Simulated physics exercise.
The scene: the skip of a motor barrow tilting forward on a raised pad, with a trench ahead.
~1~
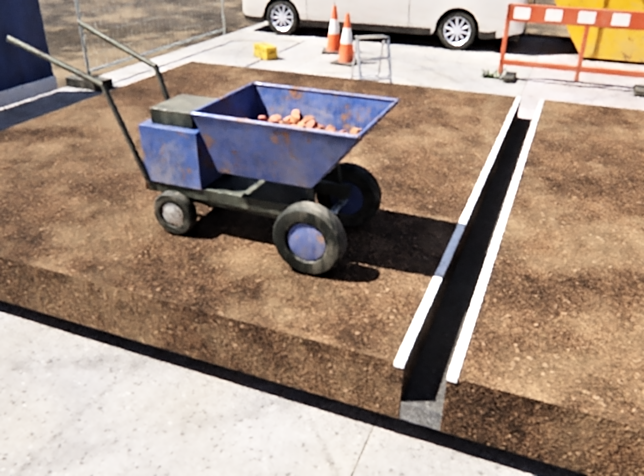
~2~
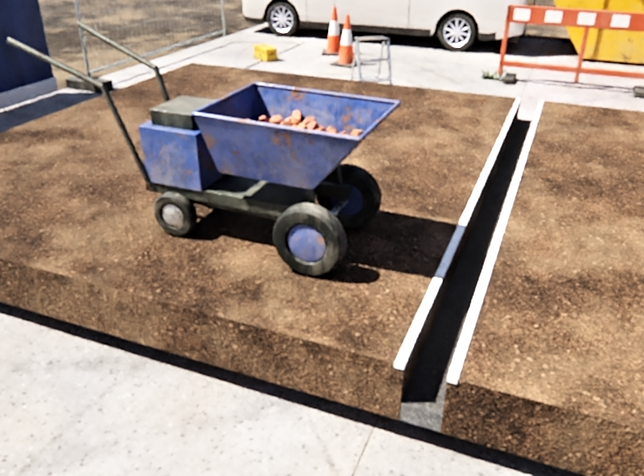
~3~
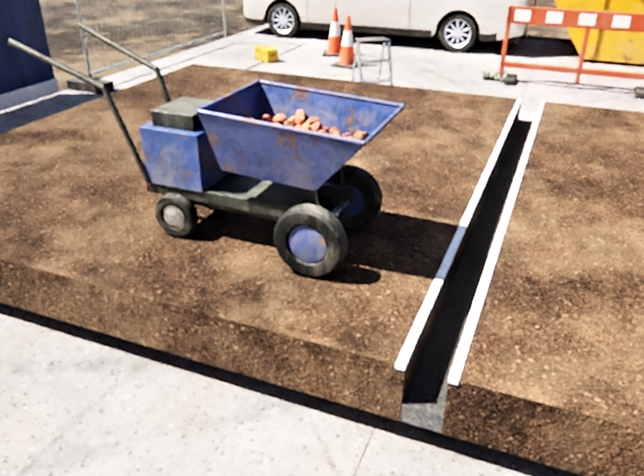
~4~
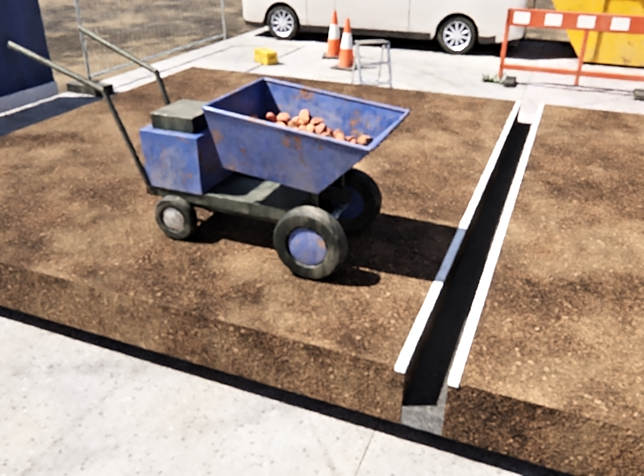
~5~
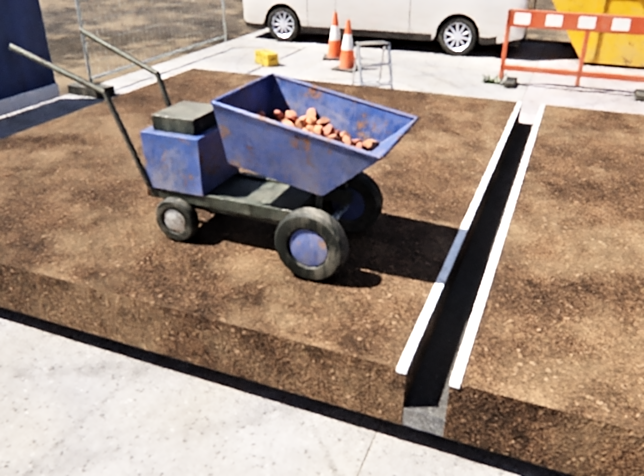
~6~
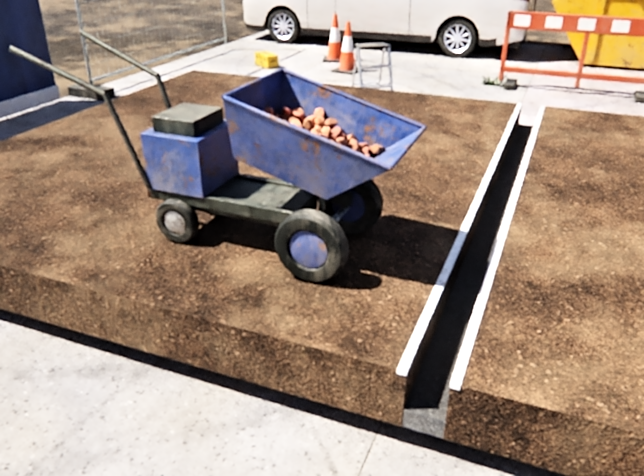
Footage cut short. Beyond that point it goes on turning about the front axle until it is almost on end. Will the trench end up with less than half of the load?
No, the greater part of the load will drop inside the trench.
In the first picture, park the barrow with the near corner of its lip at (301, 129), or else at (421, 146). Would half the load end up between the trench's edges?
A minority at the first place, then a minority at the second.
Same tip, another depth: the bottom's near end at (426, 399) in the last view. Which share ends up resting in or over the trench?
I'd say around 60 in a hundred.
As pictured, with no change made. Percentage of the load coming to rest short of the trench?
It works out to roughly 0 percent.
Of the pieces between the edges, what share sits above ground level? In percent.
It works out at about 15 percent.
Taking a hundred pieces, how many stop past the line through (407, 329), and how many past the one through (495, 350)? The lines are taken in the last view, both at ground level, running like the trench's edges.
Around 90 per cent for the first, around 0 per cent for the second.
Shortly afterwards, skip tipped steeply; the whole lot in the skip.
Next, skip tipped right over; all but a few in the skip; a little in or heaped over the trench; only a few beyond it.
Some moments later, skip tipped right over; near a quarter in the skip; only a few short of the trench; the bulk in or heaped over the trench; only a few beyond it.
In the end, skip tipped right over; a little in the skip; only a few short of the trench; the bulk in or heaped over the trench; only a few beyond it.
